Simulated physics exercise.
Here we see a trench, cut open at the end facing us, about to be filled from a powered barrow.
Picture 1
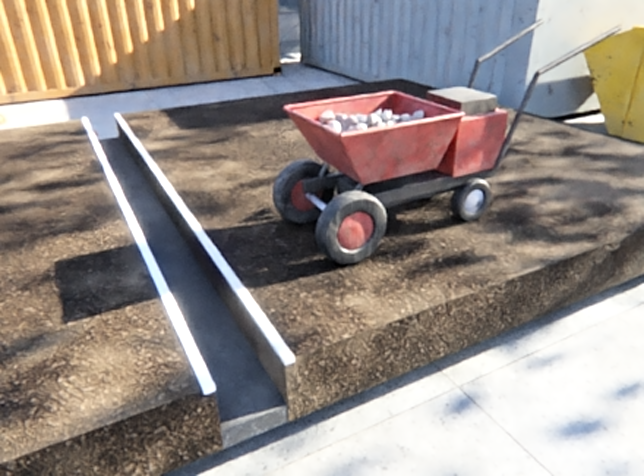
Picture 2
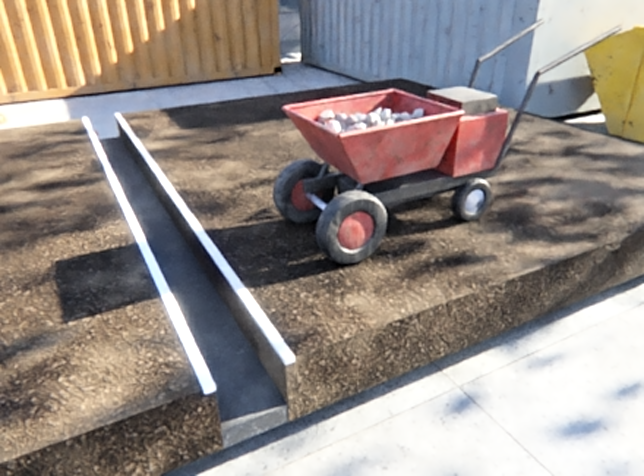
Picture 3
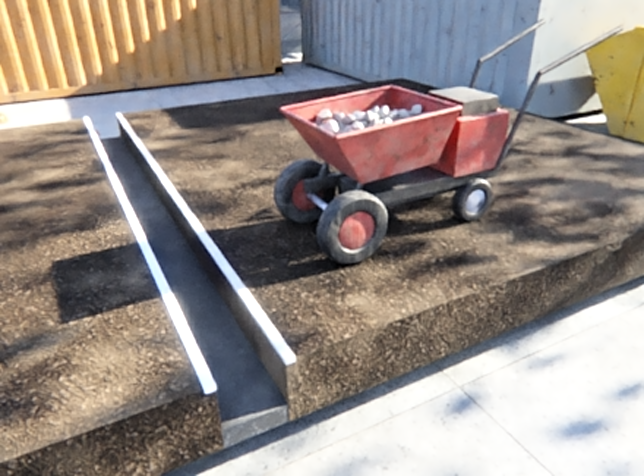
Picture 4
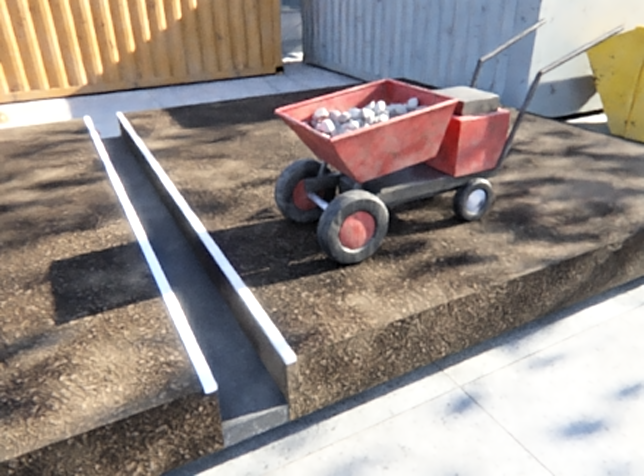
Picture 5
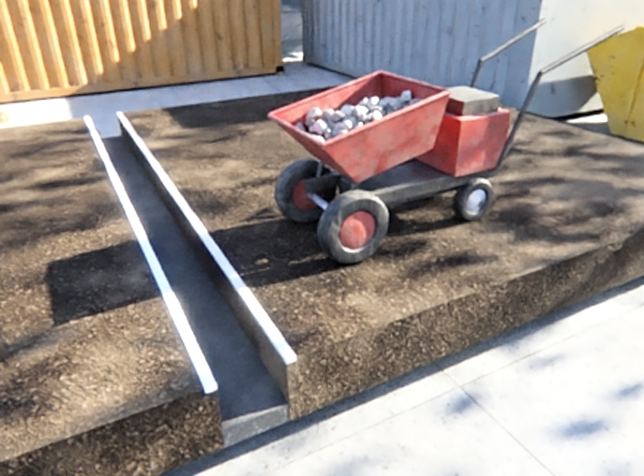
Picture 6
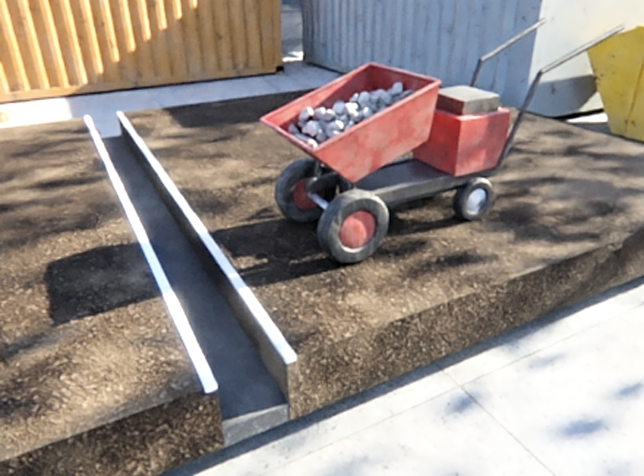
In the video, a red wheeled barrow loaded with broken stones stands on brown ground to the right of a narrow, open-ended trench. Its skip starts level, then gradually tilts down toward the left while the wheels stay in place.
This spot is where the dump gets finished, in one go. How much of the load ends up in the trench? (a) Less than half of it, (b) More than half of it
b, more than half of it.
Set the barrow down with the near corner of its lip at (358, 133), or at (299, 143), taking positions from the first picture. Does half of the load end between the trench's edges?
Run 1 - a majority. Run 2 - a majority.
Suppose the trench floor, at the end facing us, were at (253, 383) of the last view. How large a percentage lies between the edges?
About 60 per cent.
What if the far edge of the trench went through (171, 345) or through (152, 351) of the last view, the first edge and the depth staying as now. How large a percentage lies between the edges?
First try: About 100 %; second try: About 100 %.
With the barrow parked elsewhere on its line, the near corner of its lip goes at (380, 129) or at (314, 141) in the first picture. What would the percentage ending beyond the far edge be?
First spot: 0 %, second spot: 10 %.
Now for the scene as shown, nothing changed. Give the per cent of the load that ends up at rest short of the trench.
My estimate is close to 5 in a hundred.
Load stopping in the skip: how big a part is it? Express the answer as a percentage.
Some 0 in a hundred.
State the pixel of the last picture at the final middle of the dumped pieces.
Close to (202, 296) in the last picture.
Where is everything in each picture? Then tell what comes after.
In the first picture, lip of the skip (340, 136), level; top of the load (383, 129), broken stones; first edge of the trench (260, 318); far edge (187, 341), the trench over half as wide as the skip, and about as deep as wide.
In the second picture, lip of the skip (339, 136), level; top of the load (383, 128).
In the third picture, lip of the skip (336, 138), tipped barely; top of the load (381, 126).
In the fourth picture, lip of the skip (330, 141), tipped a little; top of the load (386, 120).
In the fifth picture, lip of the skip (322, 145), tipped a little; top of the load (380, 116).
In the sixth picture, lip of the skip (312, 152), tipped clearly; top of the load (383, 113); first edge of the trench (262, 316); far edge (189, 339).
Just after the last frame, skip tipped steeply; every one in the skip.
A moment on, skip tipped right over; the larger part in the skip; just a few short of the trench; about a tenth in or heaped over the trench; just a few falling.
Further on, skip tipped right over; roughly a quarter in the skip; about a tenth short of the trench; roughly two thirds in or heaped over the trench.
When it is over, skip tipped right over; about a tenth short of the trench; almost all in or heaped over the trench; not one beyond it.
